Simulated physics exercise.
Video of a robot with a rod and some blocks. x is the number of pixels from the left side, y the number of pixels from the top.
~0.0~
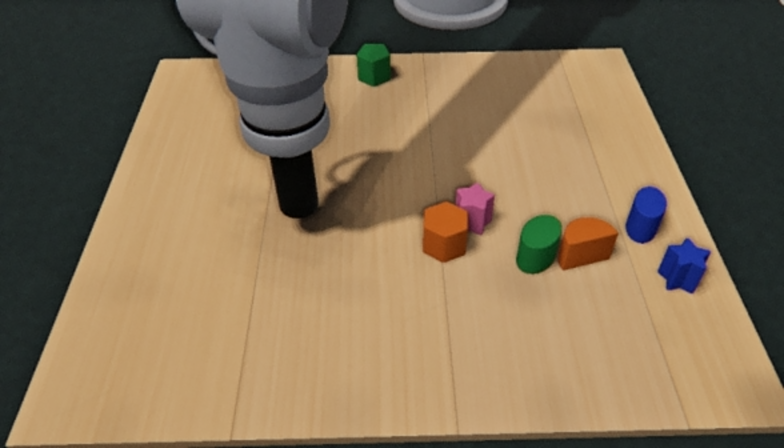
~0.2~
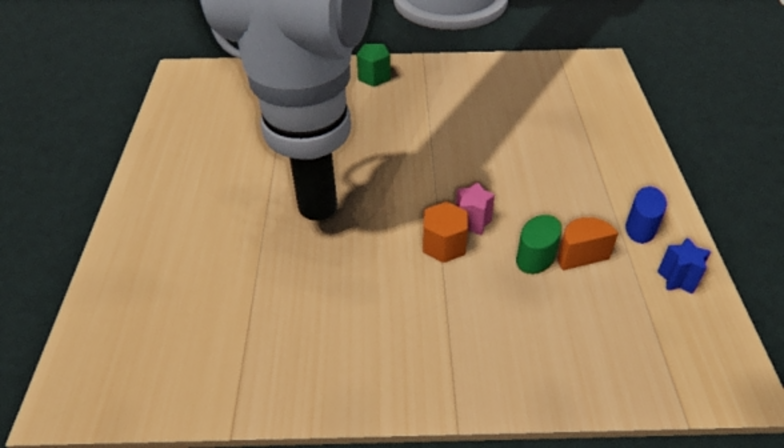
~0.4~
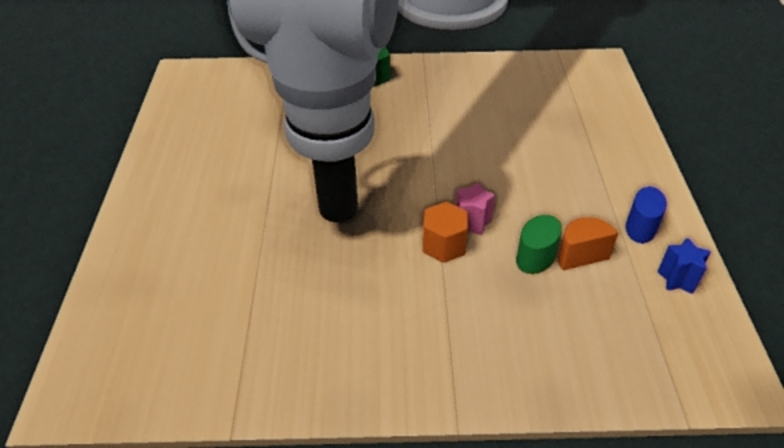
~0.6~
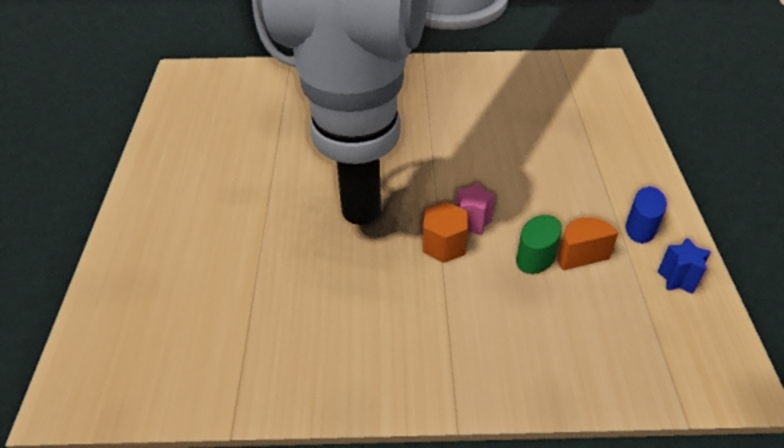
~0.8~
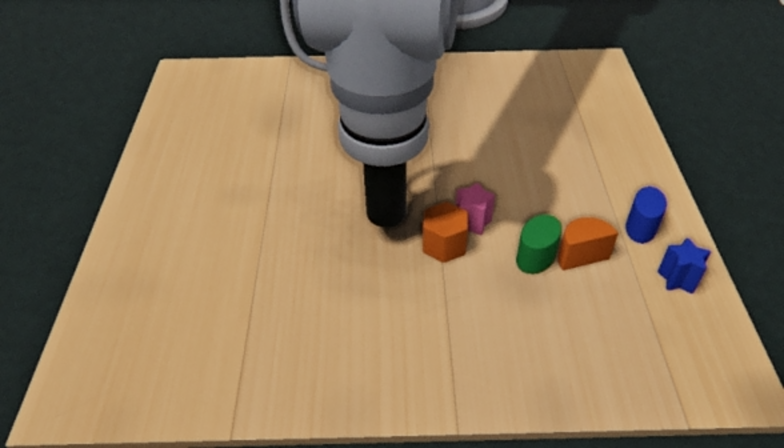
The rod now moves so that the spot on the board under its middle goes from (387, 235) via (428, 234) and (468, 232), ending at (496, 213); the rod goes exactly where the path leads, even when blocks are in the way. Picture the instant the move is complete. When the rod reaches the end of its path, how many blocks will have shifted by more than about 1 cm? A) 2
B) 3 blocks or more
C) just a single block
The one that fits is A, 2.
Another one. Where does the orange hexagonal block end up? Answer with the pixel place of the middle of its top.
It sits at (503, 230).
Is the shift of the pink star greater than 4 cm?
Yes - that is the case.
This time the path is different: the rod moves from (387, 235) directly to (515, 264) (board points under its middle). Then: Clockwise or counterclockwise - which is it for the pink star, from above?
Against the clock.
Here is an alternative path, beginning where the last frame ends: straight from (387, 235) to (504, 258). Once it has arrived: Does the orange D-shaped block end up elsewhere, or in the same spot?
That block moves.
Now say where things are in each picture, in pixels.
The first picture shows rod tip at (299, 206); block tops, orange hexagonal block at (446, 218); pink star at (475, 195); green elliptical block at (542, 230); orange D-shaped block at (588, 229).
The second picture shows rod at (318, 208); blocks unchanged.
The third picture shows rod at (339, 210); blocks unchanged.
The fourth picture shows rod at (362, 212); blocks unchanged.
The fifth picture shows rod at (386, 215); orange hexagonal block at (446, 218); pink star at (475, 195); green elliptical block at (542, 230); orange D-shaped block at (588, 229).
On the path given first. One third of the way, rod at (429, 215); orange hexagonal block at (468, 222), turned 20° clockwise; pink star at (484, 194), turned 35° anticlockwise.
Two thirds of the way, rod at (471, 212); orange hexagonal block at (501, 229), turned 55° clockwise; pink star at (503, 190), turned 65° anticlockwise; green elliptical block at (545, 231).
At the end, rod at (498, 193); orange hexagonal block at (503, 230), turned 60° clockwise; pink star at (532, 174), turned 60° anticlockwise; green elliptical block at (546, 232), turned 15° anticlockwise; orange D-shaped block in place.
